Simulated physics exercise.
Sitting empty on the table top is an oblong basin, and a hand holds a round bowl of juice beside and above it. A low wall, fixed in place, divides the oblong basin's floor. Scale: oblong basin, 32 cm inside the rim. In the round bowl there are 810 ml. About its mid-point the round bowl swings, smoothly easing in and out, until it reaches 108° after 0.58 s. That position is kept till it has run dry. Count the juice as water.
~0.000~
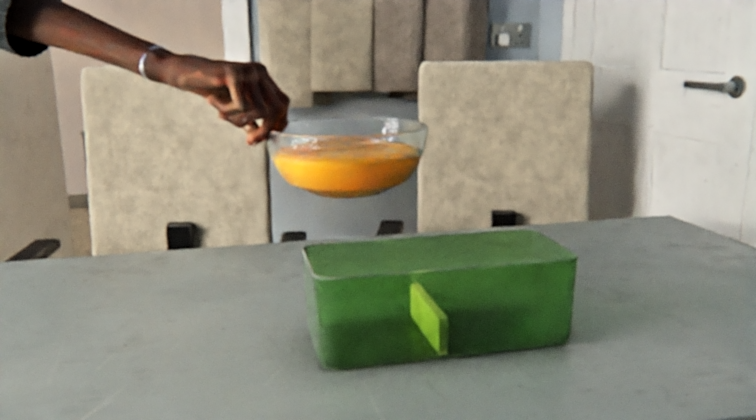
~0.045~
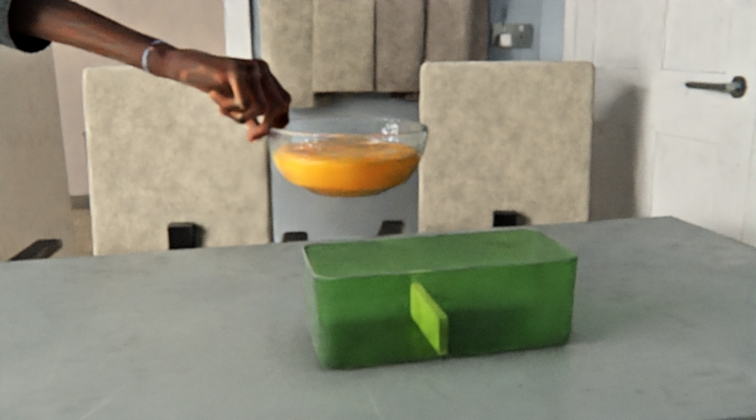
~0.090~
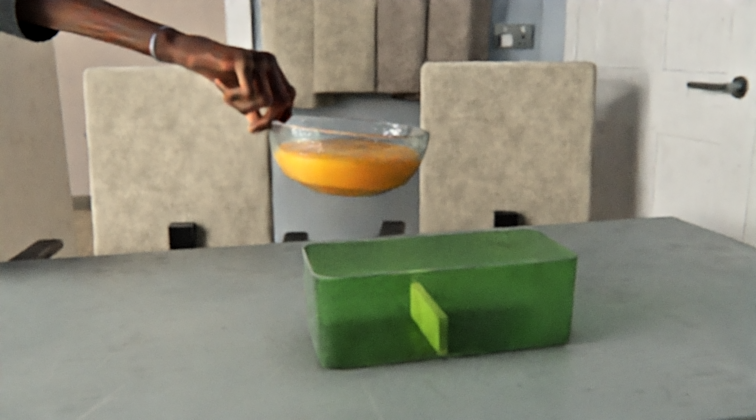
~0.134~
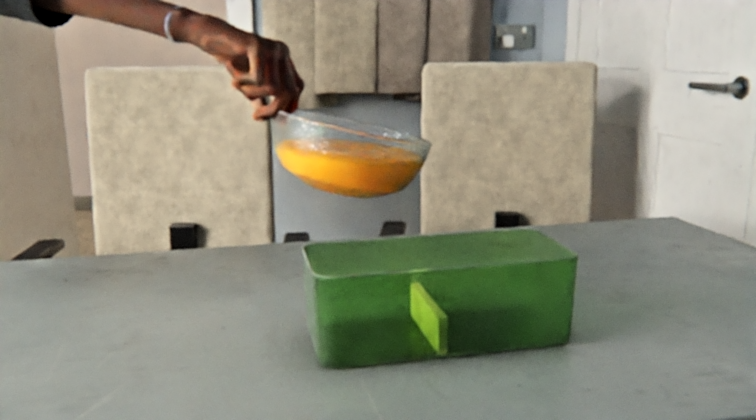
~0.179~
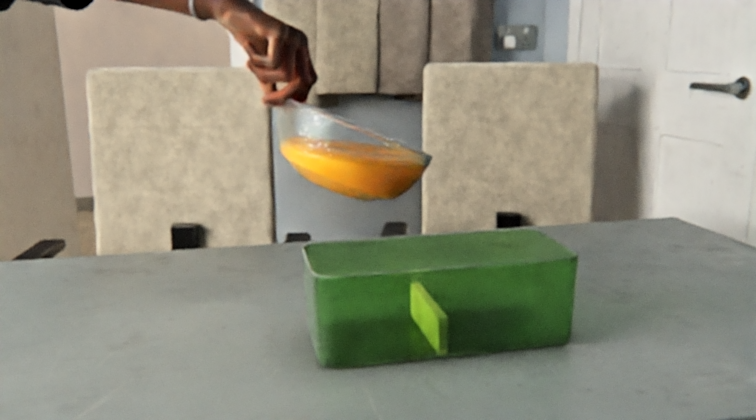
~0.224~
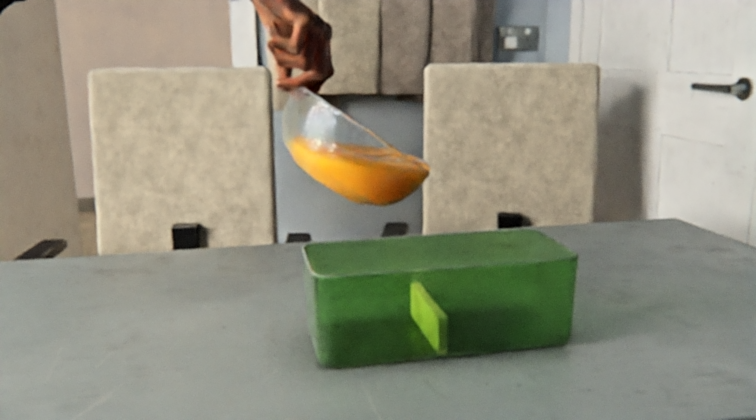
On a grey table, a hand tilting a round glass bowl of orange juice steeply rightward above an empty green oblong basin.
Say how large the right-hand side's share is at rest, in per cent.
Its share is roughly 59 per cent.
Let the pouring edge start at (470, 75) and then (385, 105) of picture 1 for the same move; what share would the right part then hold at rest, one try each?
Try 1: 70 %; try 2: 35 %.
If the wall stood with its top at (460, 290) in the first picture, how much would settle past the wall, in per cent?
Estimate: Close to 20 per cent.
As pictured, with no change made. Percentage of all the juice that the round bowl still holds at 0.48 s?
Close to 7 in a hundred.
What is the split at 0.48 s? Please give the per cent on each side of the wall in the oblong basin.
10 left and 56 right, roughly.
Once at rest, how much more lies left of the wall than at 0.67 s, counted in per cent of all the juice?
Roughly 6 per cent.
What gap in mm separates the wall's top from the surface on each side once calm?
About 32 mm on the left, about 24 mm on the right.
By 0.48 s the tilt is 100° and 7 per cent is still to pour, 10 is left of the wall and 57 right of it.
By 0.67 s the tilt is 108° and 0 per cent is still to pour, 28 is left of the wall and 51 right of it.
By 0.87 s the tilt is 108° and 1 per cent is still to pour, 32 is left of the wall and 59 right of it.
By 1.08 s the tilt is 108° and 0 per cent is still to pour, 34 is left of the wall and 59 right of it.
At rest 34 per cent lies left of the wall, 59 right of it and 7 outside.
